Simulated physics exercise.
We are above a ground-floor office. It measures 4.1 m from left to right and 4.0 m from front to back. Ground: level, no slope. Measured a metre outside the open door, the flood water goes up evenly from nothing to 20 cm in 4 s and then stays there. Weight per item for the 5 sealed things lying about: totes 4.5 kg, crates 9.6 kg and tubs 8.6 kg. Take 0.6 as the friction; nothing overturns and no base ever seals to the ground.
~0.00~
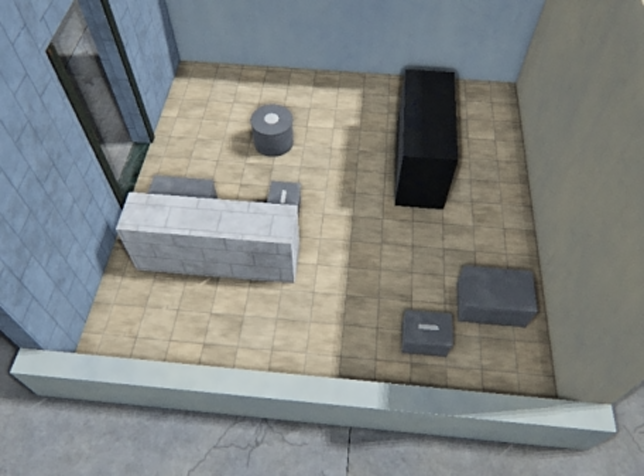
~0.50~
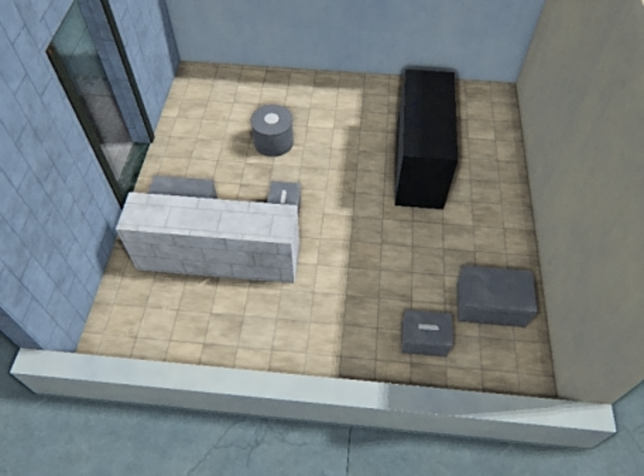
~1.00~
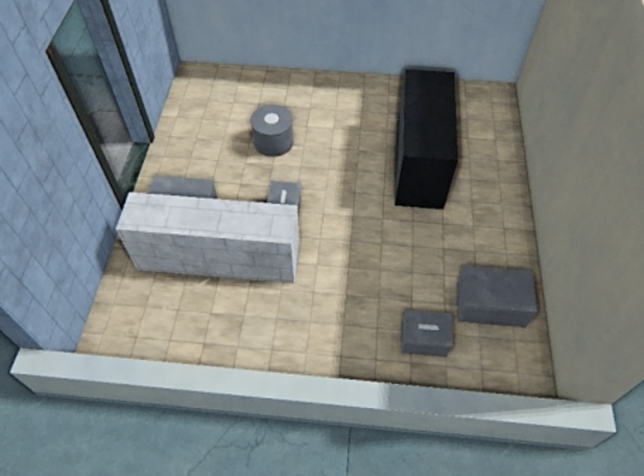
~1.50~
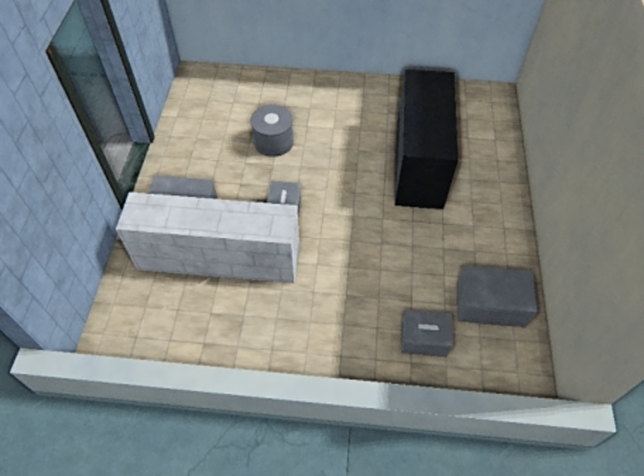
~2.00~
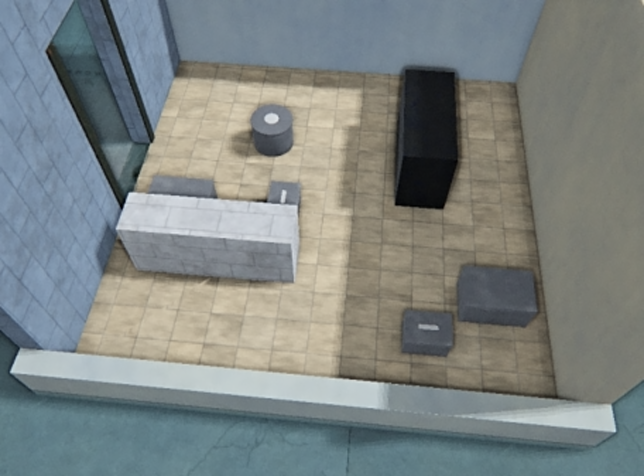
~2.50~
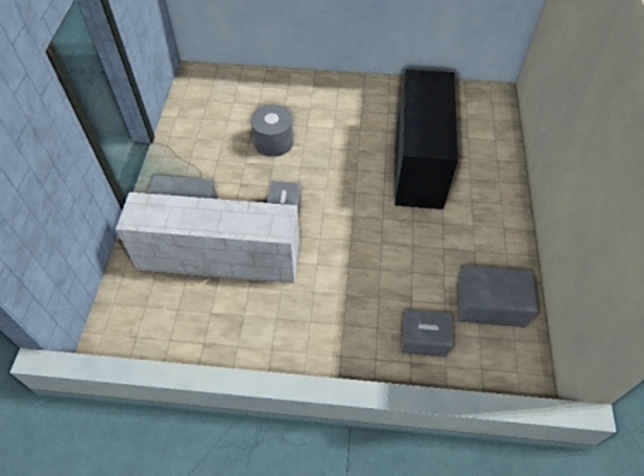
Bluish water spread over the grey ground outside a tiled room, and a small shallow patch finally crept in through the doorway on the left, while the blocks and boxes inside stayed still.
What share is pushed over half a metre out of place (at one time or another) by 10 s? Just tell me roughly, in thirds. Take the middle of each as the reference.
The portion reaches two thirds.
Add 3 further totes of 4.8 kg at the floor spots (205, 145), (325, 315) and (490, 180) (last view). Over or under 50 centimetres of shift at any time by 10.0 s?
Result by item, in order: Beyond the cutoff, inside the cutoff, inside the cutoff.
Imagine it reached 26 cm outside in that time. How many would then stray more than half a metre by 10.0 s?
Then 5.
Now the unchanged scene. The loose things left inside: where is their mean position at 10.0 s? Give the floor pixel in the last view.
Close to (455, 291).
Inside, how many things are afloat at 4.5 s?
1.
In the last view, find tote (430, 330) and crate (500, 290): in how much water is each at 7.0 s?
First roughly 3 cm, second roughly 4 cm.
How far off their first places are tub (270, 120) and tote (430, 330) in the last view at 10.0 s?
200 cm, 60 cm.
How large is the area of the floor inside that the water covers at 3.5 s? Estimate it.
Near 2.0 m2 in all.
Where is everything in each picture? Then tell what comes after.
A tote at (428, 328), on the bottom; a crate at (499, 288), on the bottom; 0.0 m2 under water; 0 of 5 have shifted, in the first frame.
A tote at (428, 328), on the bottom; a crate at (499, 288) rests on the ground; 0.0 m2 under water; 0 of 5 have shifted, in the second frame.
A tote at (428, 328) rests on the ground; a crate at (499, 288) rests on the ground; water covers 0.0 m2; 0 of 5 have shifted, in the third frame.
A tote at (428, 328) rests on the ground; a crate at (499, 288) rests on the ground; 0.0 m2 under water; 0 of 5 have shifted, in the fourth frame.
A tote at (428, 328) rests on the ground; a crate at (499, 288), on the bottom; water covers 0.0 m2; 0 of 5 have shifted, in the fifth frame.
A tote at (428, 328) rests on the ground; a crate at (499, 288), on the bottom; water covers 0.4 m2; 0 of 5 have shifted, in the sixth frame.
After 3.5 s 0 of 5 are over 50 cm from their spots; 0 afloat.
After 4.5 s 0 of 5 are over 50 cm from their spots; 1 afloat.
After 7.0 s 3 of 5 are over 50 cm from their spots; 3 afloat.
After 10.0 s 5 of 5 are over 50 cm from their spots, and 5 have been at some point; 5 afloat.
